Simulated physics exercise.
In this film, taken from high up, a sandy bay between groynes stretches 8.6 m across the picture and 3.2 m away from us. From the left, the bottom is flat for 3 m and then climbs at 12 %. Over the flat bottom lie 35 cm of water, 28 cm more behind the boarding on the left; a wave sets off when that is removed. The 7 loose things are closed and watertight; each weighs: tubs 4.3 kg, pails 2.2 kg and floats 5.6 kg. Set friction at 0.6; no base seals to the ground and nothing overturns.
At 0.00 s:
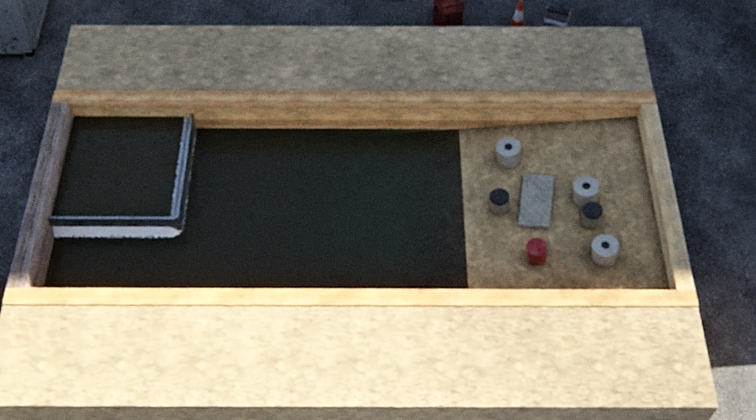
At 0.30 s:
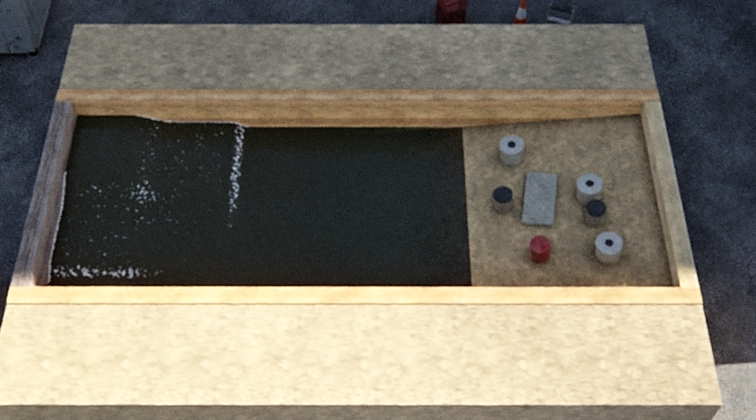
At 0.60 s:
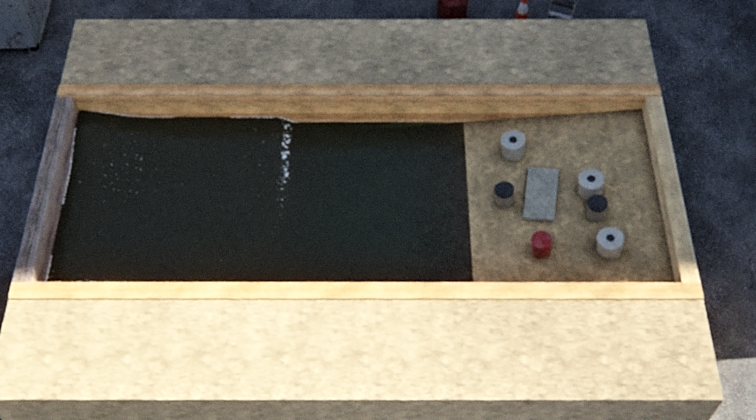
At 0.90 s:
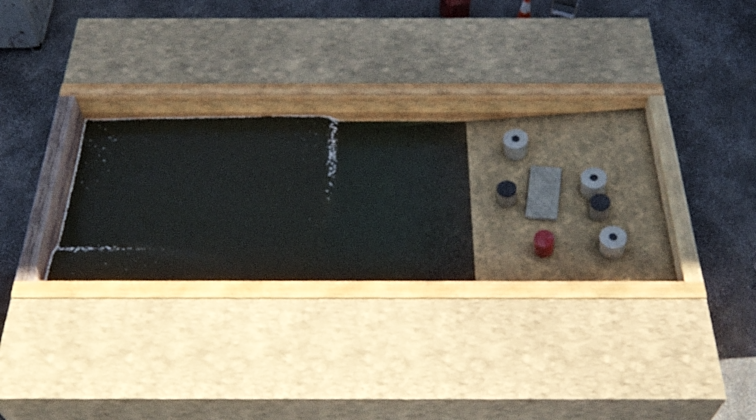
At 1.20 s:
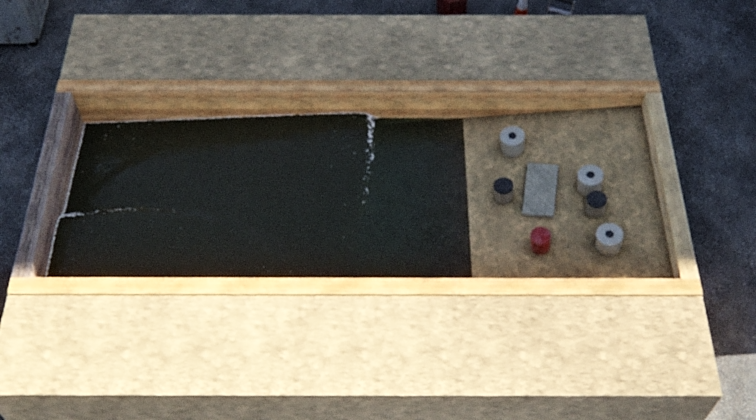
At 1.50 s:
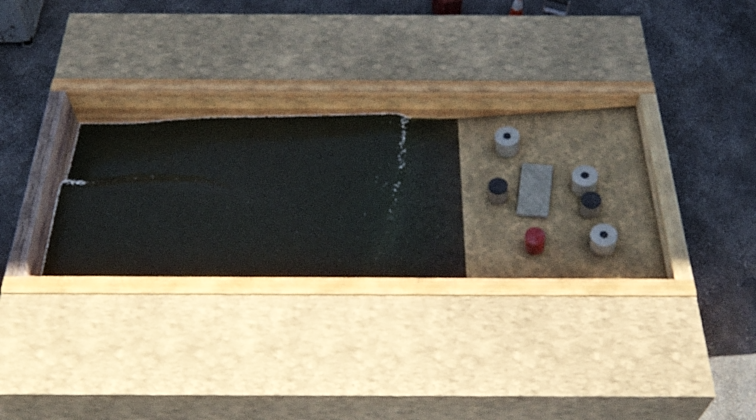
A long sandy-coloured basin, seen from high up, lies across the view on dark ground, with dark water over its left and middle parts and bare sand at the right. On the sand sit a red pail, three pale and two dark round objects, and a flat grey slab. A raised block of water at the left collapses, and a foam-flecked wave runs rightward while the objects stay put and the camera sways slightly.
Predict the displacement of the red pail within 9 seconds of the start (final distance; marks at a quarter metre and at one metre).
Red pail moves a short way.
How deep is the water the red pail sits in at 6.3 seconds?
Roughly 2 cm at that moment.
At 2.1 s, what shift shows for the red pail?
Some 0 cm from the start.
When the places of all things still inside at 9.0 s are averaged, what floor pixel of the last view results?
Roughly at (471, 205).
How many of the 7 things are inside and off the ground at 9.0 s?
The number is 3.
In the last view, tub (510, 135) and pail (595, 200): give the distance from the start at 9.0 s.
The first is 250 cm from its start, the second 5 cm.
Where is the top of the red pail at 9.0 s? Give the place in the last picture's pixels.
By that time it sits near (502, 209).
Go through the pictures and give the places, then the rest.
The red pail at (539, 246), on the bottom; water covers 18.6 m2; 0 of 7 have shifted, in the first picture.
The red pail at (543, 244), on the bottom; 18.6 m2 under water; 0 of 7 have shifted, in the second picture.
The red pail at (544, 239) rests on the ground; 18.6 m2 under water; 0 of 7 have shifted, in the third picture.
The red pail at (547, 238) rests on the ground; water covers 18.6 m2; 0 of 7 have shifted, in the fourth picture.
The red pail at (543, 235) rests on the ground; water covers 18.6 m2; 0 of 7 have shifted, in the fifth picture.
The red pail at (538, 236) rests on the ground; 18.6 m2 under water; 0 of 7 have shifted, in the sixth picture.
After 2.1 s the red pail is near (538, 236), 0.0 m from its start, aground; 0 afloat.
After 4.0 s the red pail is near (583, 227), 0.6 m from its start, afloat; 4 afloat.
After 6.3 s the red pail is near (505, 209), 0.6 m from its start, aground; 3 afloat.
After 9.0 s the red pail is near (502, 209), 0.7 m from its start, aground; 3 afloat.
